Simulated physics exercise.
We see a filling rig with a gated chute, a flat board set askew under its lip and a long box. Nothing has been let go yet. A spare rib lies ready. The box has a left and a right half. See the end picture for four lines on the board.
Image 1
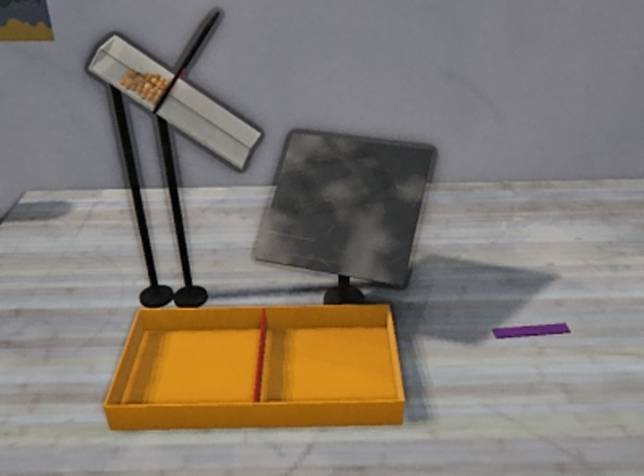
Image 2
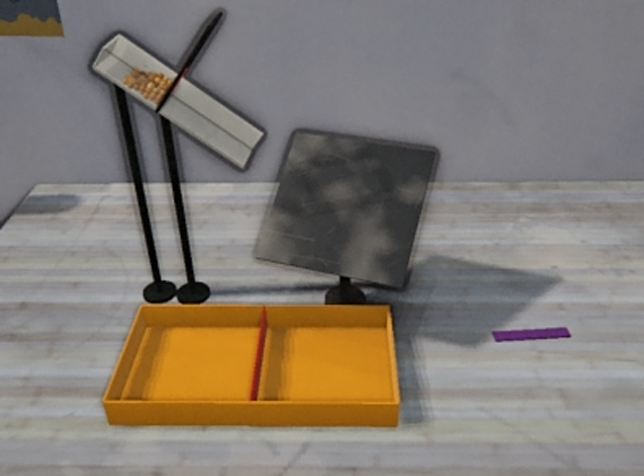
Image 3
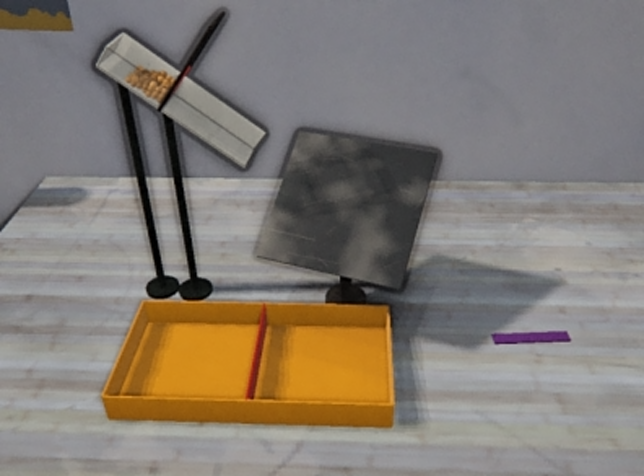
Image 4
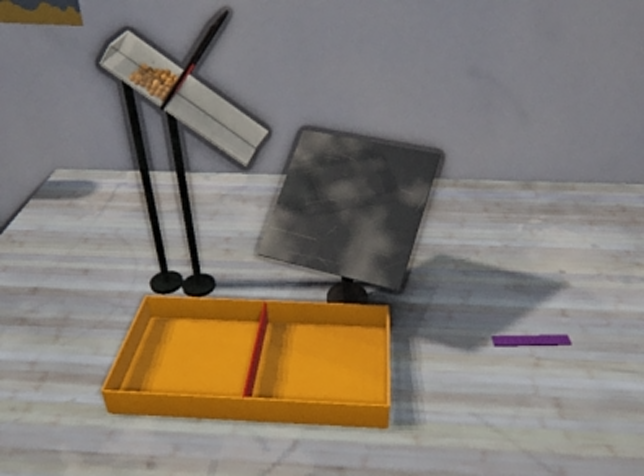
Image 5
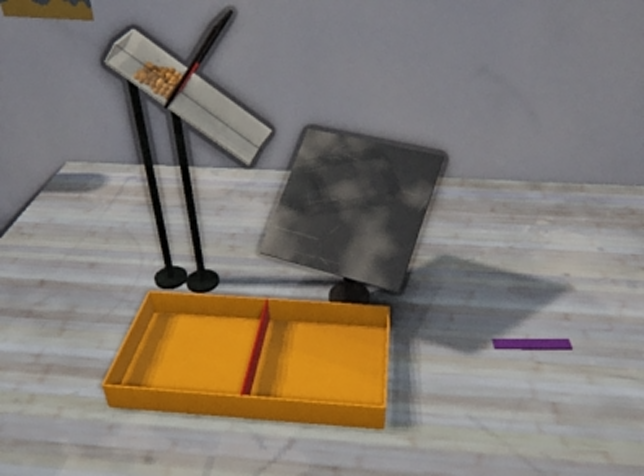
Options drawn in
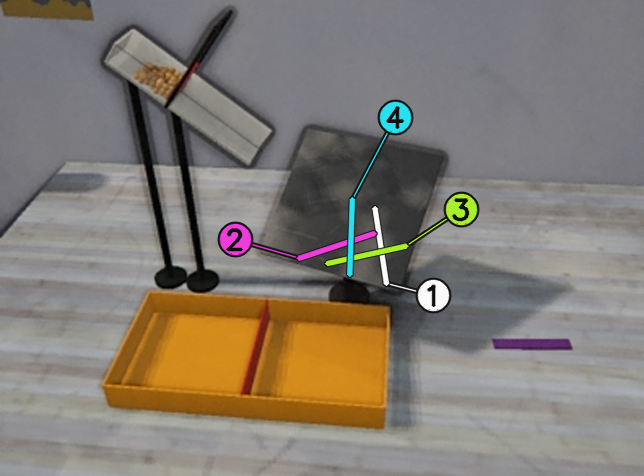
A pale wood-grain surface stands against a plain grey wall, seen from the front and slightly above. A long orange box with a red divider lies in front of a tilted dark grey board, with a sloping pale chute of round tan beads on two black stands at upper left and a purple strip at right. The camera drifts slightly while the beads and everything else stay still.
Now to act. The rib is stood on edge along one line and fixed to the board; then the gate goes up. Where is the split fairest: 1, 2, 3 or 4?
2.
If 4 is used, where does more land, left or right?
More lands on the right.
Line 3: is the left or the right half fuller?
Right.
On the marked copy, line 1 from (375, 208) to (386, 283); line 2 from (374, 233) to (299, 258); line 3 from (405, 246) to (327, 263); line 4 from (352, 199) to (349, 274).
For line 1, of what is caught, a small share in the left half, the bulk in the right.
For line 2, of what is caught, close to half in the left half, close to half in the right.
For line 3, of what is caught, close to a quarter in the left half, the bulk in the right.
For line 4, of what is caught, a small share in the left half, the bulk in the right.
